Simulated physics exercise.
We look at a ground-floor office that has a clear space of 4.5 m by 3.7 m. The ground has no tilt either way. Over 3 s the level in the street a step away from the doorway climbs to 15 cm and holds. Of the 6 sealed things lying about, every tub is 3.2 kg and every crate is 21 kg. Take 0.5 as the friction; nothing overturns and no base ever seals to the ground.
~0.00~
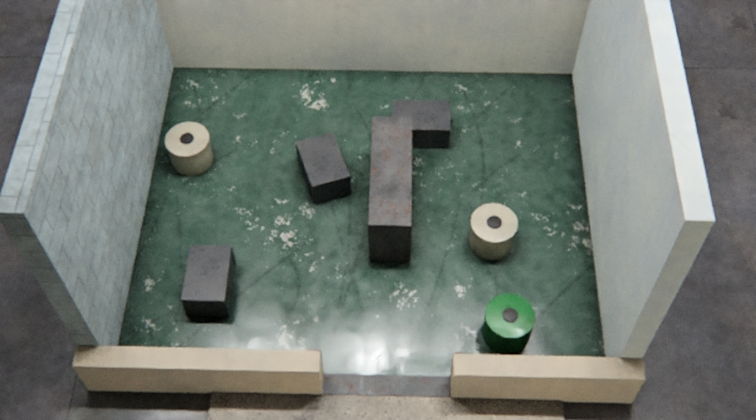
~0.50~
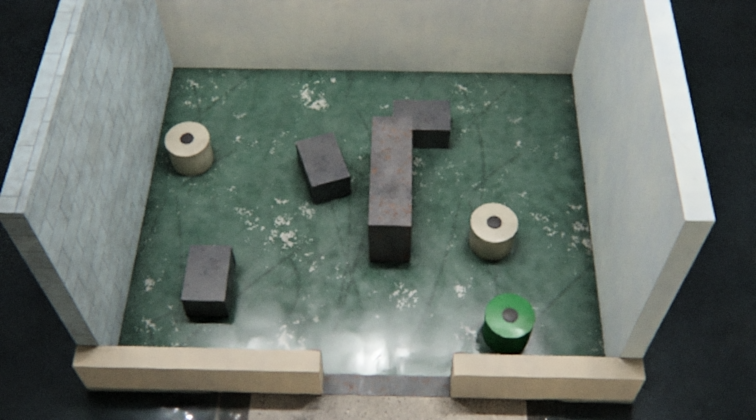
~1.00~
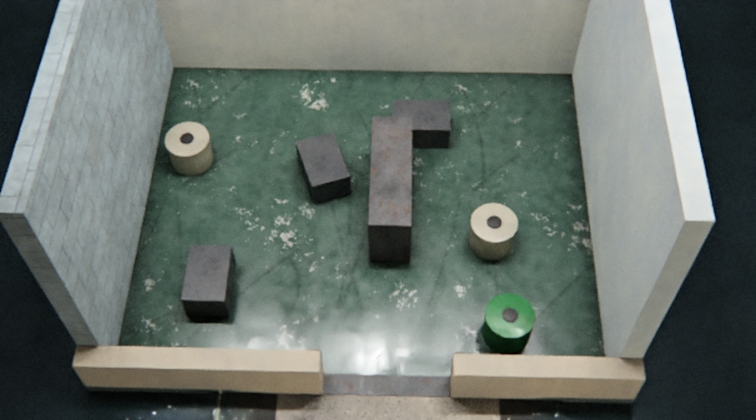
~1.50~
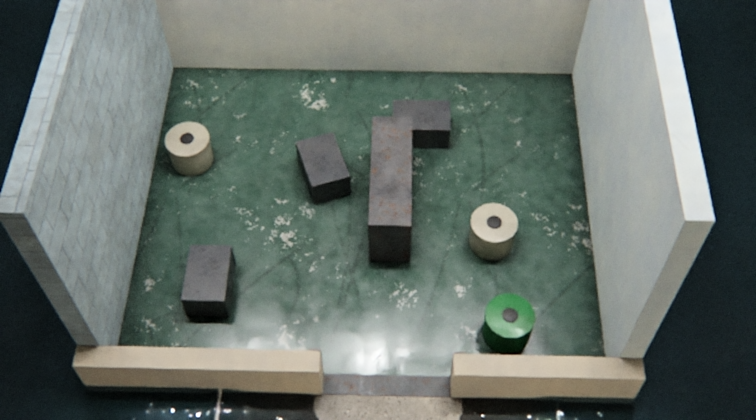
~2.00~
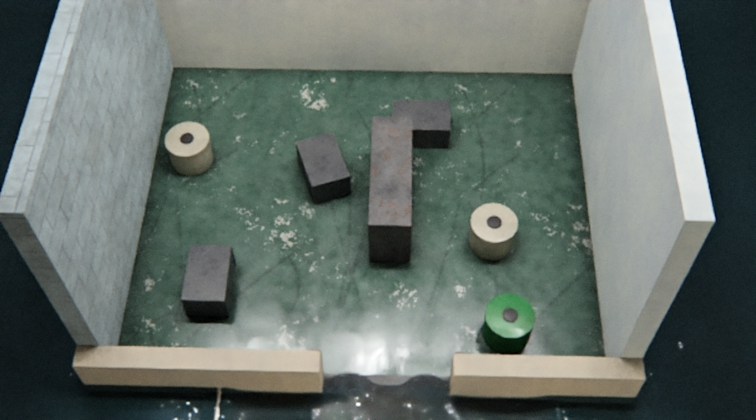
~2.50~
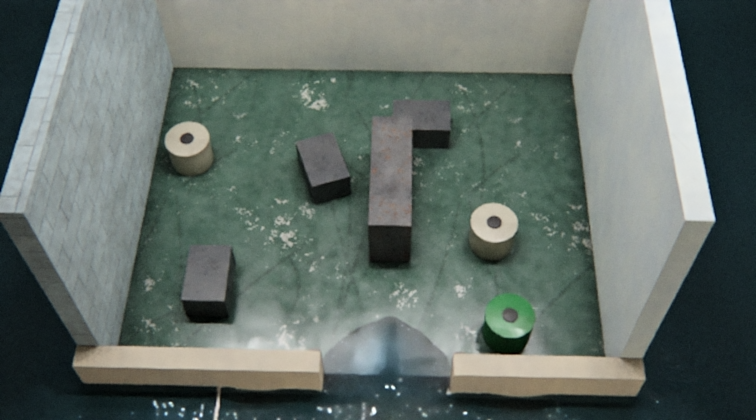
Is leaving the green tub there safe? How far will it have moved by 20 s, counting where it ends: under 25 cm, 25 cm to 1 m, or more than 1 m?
Displacement: Moderate.
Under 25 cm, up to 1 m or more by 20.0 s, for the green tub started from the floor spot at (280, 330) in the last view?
So it budges only slightly.
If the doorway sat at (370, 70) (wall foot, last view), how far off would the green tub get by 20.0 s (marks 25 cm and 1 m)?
With that change, the green tub travels a long distance.
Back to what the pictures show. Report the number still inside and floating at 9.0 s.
2.
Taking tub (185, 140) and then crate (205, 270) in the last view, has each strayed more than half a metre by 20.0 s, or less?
In turn: Above and below.
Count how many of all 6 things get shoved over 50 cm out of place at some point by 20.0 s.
5.
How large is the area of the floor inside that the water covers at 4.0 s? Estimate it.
Around 4.0 m2 of it.
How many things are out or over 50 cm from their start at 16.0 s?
Tally at that time: 2.
After 4.0 s the green tub is near (510, 316), 0.0 m from its start, aground; 0 afloat.
After 9.0 s the green tub is near (510, 315), 0.0 m from its start, aground; 2 afloat.
After 16.0 s the green tub is near (554, 311), 0.4 m from its start, afloat; 4 afloat.
After 20.0 s the green tub is near (539, 263), 0.6 m from its start, afloat; 5 afloat.
